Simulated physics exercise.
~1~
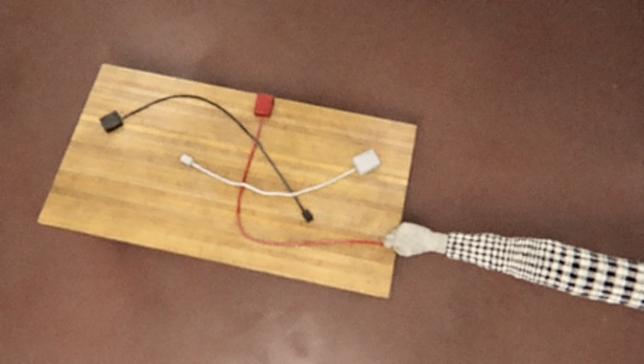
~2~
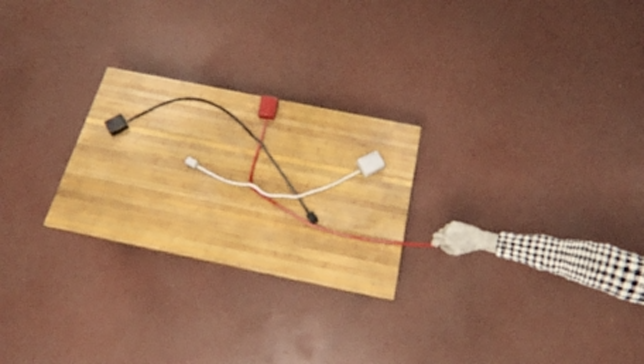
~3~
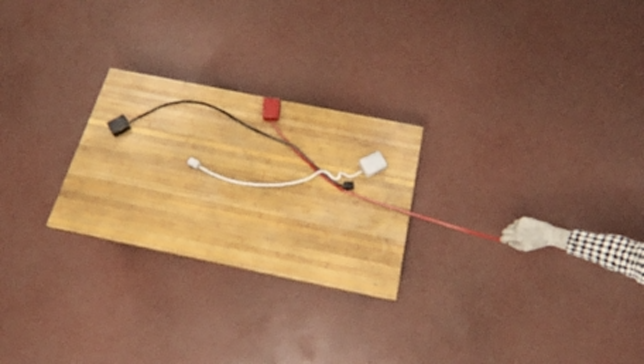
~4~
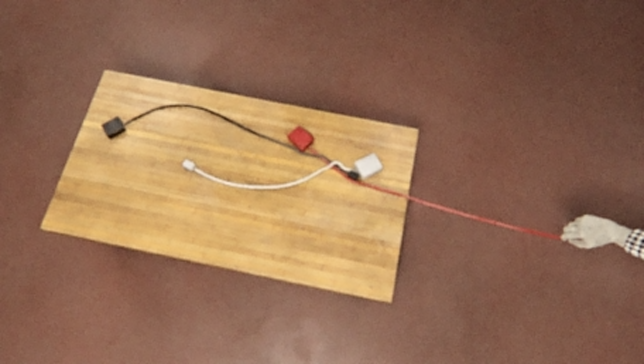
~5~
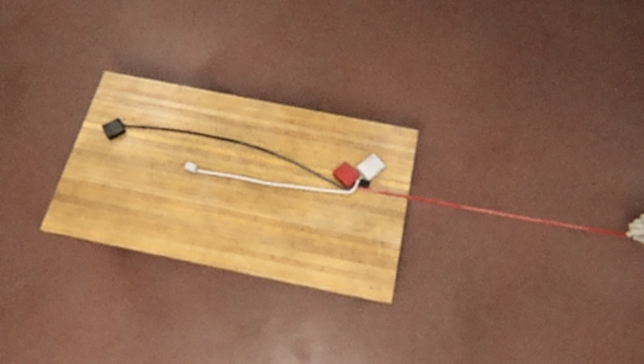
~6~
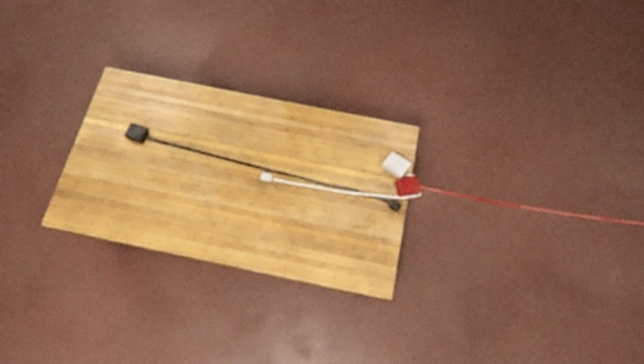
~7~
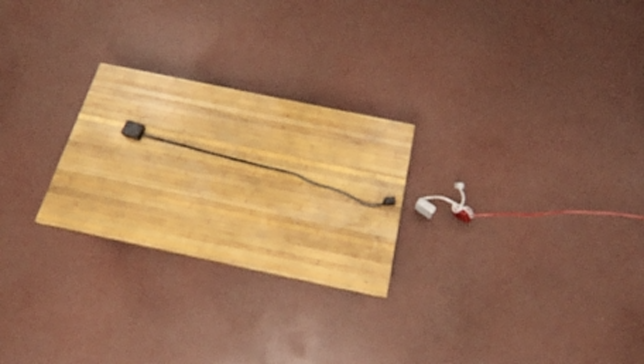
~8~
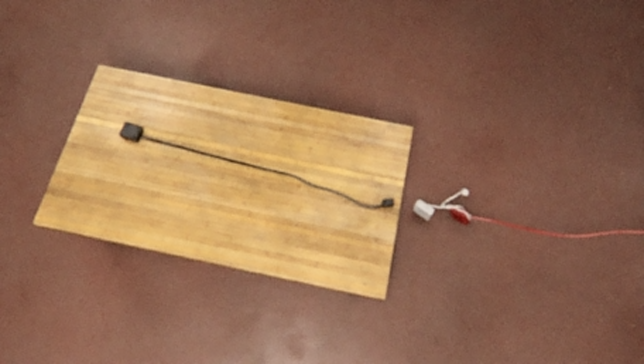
The red lead was pulled off to the right by a hand in a checked sleeve, tugging the black and white leads along, until its charger and the whole white lead left the wooden board, while the black lead stayed on it, straightened out.
